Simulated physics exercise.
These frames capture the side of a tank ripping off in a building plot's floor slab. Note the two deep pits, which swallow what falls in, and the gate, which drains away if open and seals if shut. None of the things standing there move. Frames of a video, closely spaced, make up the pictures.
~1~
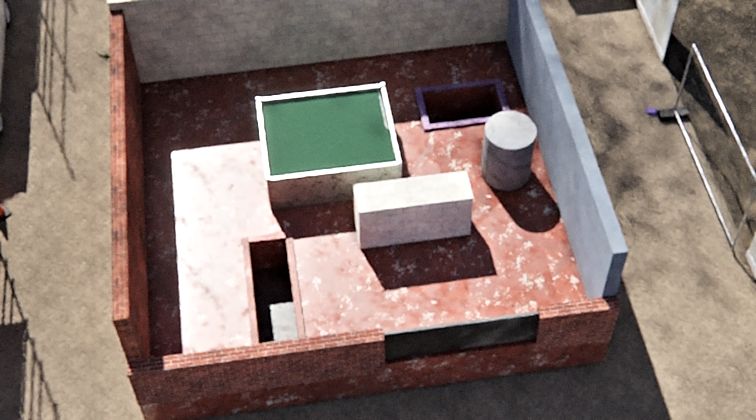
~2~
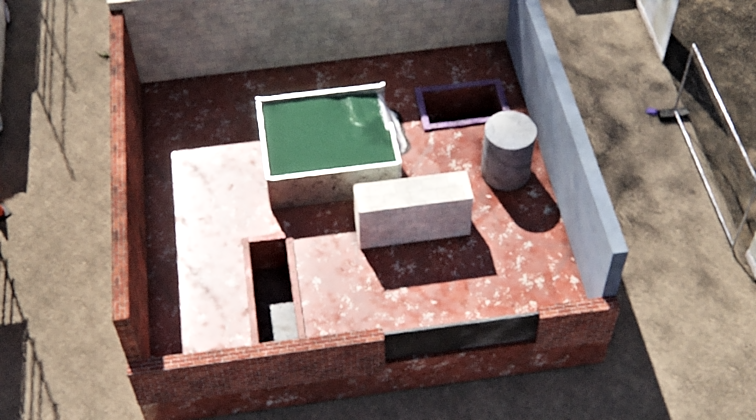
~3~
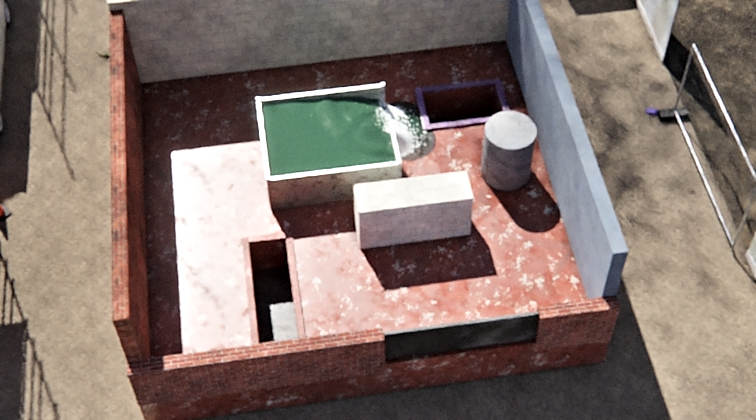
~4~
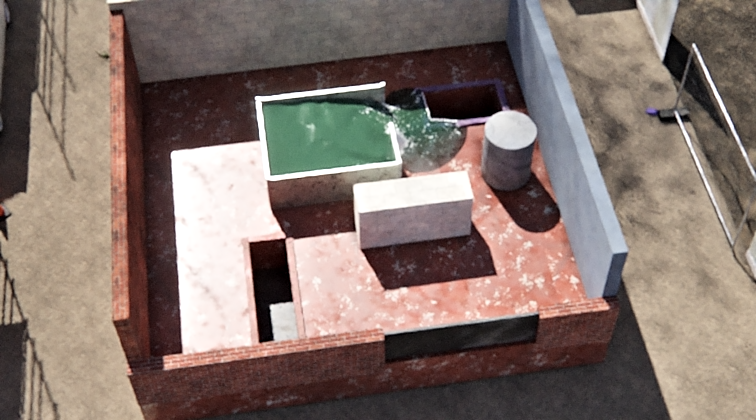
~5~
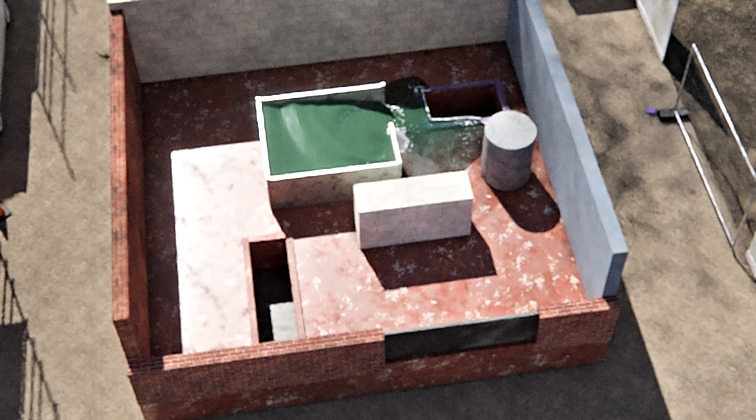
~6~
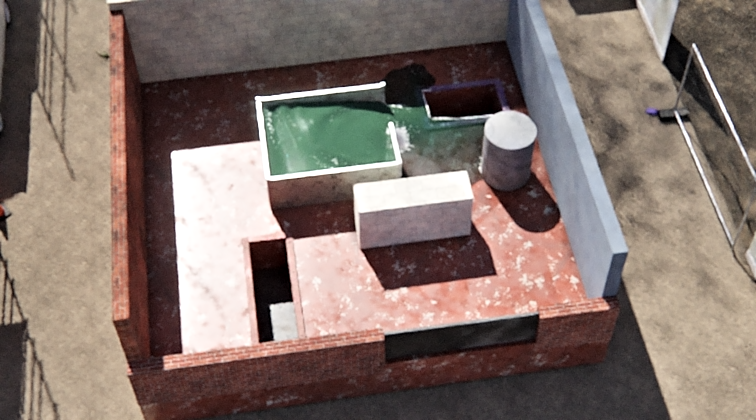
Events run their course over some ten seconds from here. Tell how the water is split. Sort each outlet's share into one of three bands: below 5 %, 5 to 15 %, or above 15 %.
Shares: The gate gets below 5 %; the red pit gets below 5 %; the purple pit gets above 15 %.
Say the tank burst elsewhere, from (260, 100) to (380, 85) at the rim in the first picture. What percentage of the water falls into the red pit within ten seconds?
Share recorded - red: 8 %.
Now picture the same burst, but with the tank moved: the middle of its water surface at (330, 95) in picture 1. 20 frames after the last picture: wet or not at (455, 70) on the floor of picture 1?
Soaked.
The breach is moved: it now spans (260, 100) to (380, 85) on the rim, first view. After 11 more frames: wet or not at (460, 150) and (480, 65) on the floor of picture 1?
Unsoaked, then soaked.
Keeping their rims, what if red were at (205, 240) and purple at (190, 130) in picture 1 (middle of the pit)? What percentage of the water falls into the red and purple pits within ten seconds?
The red pit takes around 0 percent, while the purple pit takes around 12 percent.
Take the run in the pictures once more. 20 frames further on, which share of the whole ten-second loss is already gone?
Working it through, I arrive at 60 per cent.
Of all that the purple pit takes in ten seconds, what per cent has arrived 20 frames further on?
My guess is about 60 %.
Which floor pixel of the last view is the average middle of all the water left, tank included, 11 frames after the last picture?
The water centres close to (372, 150).
A moment on, water covers 15 % of the floor; the gate 0 %, the red pit 0 %, the purple pit 10 %.
Next, water covers 25 % of the floor; the gate 0 %, the red pit 0 %, the purple pit 17 %.
Then, water covers 35 % of the floor; the gate 0 %, the red pit 0 %, the purple pit 25 %.
Later, water covers 55 % of the floor; the gate 0 %, the red pit 0 %, the purple pit 35 %.
In the end, water covers 80 % of the floor; the gate 0 %, the red pit 0 %, the purple pit 41 %.
